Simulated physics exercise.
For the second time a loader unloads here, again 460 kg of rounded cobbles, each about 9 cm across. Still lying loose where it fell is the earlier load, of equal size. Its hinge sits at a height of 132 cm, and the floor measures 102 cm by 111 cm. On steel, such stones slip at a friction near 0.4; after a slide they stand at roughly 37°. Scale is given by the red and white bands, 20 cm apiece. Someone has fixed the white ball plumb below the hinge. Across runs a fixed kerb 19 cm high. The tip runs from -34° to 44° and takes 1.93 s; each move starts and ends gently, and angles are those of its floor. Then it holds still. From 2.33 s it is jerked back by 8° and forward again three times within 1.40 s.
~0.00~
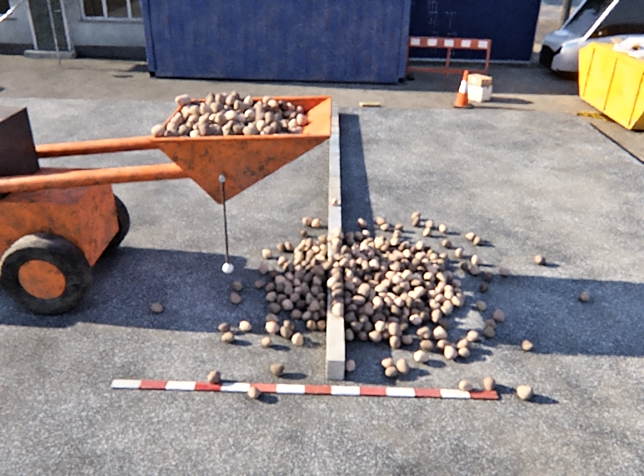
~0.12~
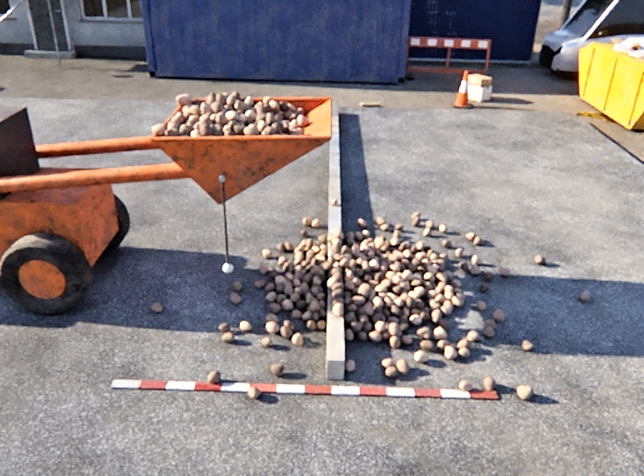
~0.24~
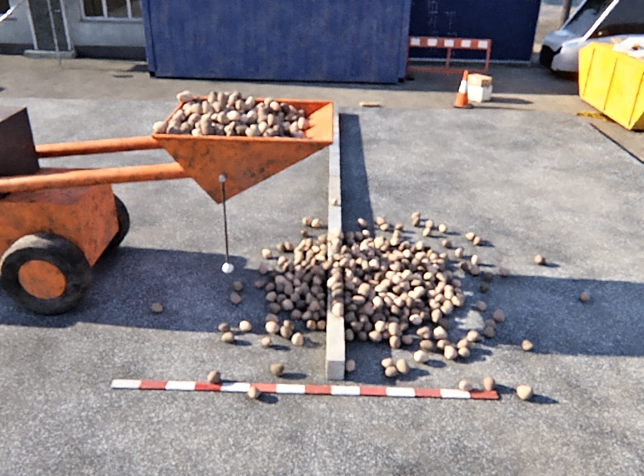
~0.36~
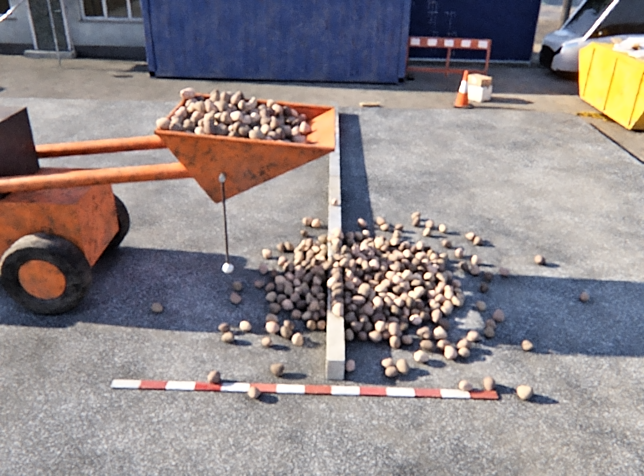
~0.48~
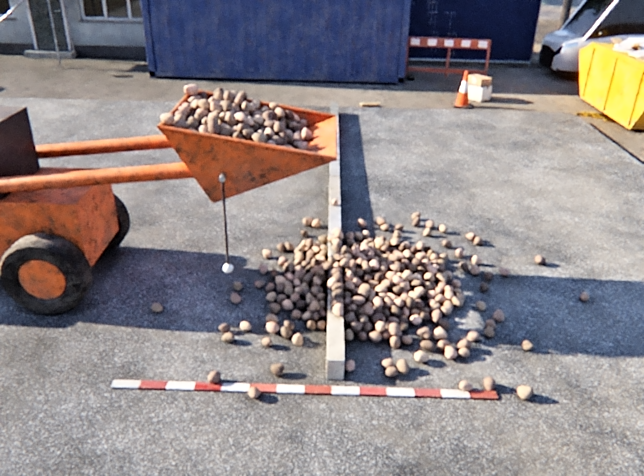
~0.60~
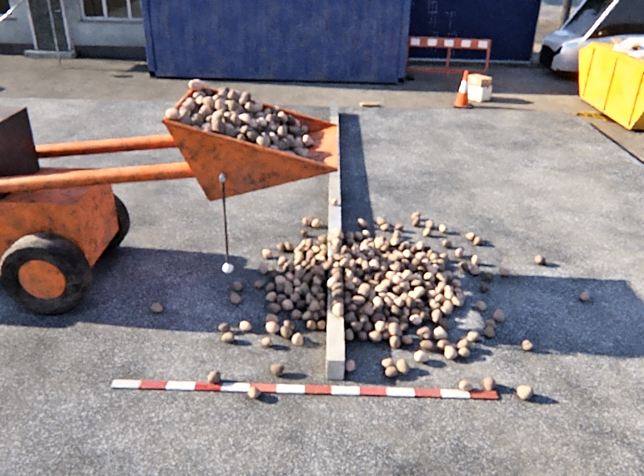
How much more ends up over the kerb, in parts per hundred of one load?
Close to 47 parts in a hundred.
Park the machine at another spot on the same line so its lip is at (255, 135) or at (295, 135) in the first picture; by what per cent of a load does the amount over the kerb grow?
The first position would add some 0 per cent, the second some 10.
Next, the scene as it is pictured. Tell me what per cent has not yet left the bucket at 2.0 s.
It still holds about 15 per cent.
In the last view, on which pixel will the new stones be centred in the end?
They come to rest centred about (333, 271).
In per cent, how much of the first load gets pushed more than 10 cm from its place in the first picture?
Near 15 per cent, I reckon.
After 1.5 s the floor is at 32°; in per cent of one load, 93 in the bucket, 35 on this side of the kerb, 71 over the kerb; the foremost stones are at (507, 271).
After 2.0 s the floor is at 44°; in per cent of one load, 15 in the bucket, 87 on this side of the kerb, 98 over the kerb; the foremost stones are at (507, 271).
After 4.2 s the floor is at 44°; in per cent of one load, 0 in the bucket, 81 on this side of the kerb, 119 over the kerb; the foremost stones are at (507, 271).
After 6.9 s the floor is at 44°; in per cent of one load, 0 in the bucket, 81 on this side of the kerb, 119 over the kerb; the foremost stones are at (507, 271). Net gain over the kerb, 47.
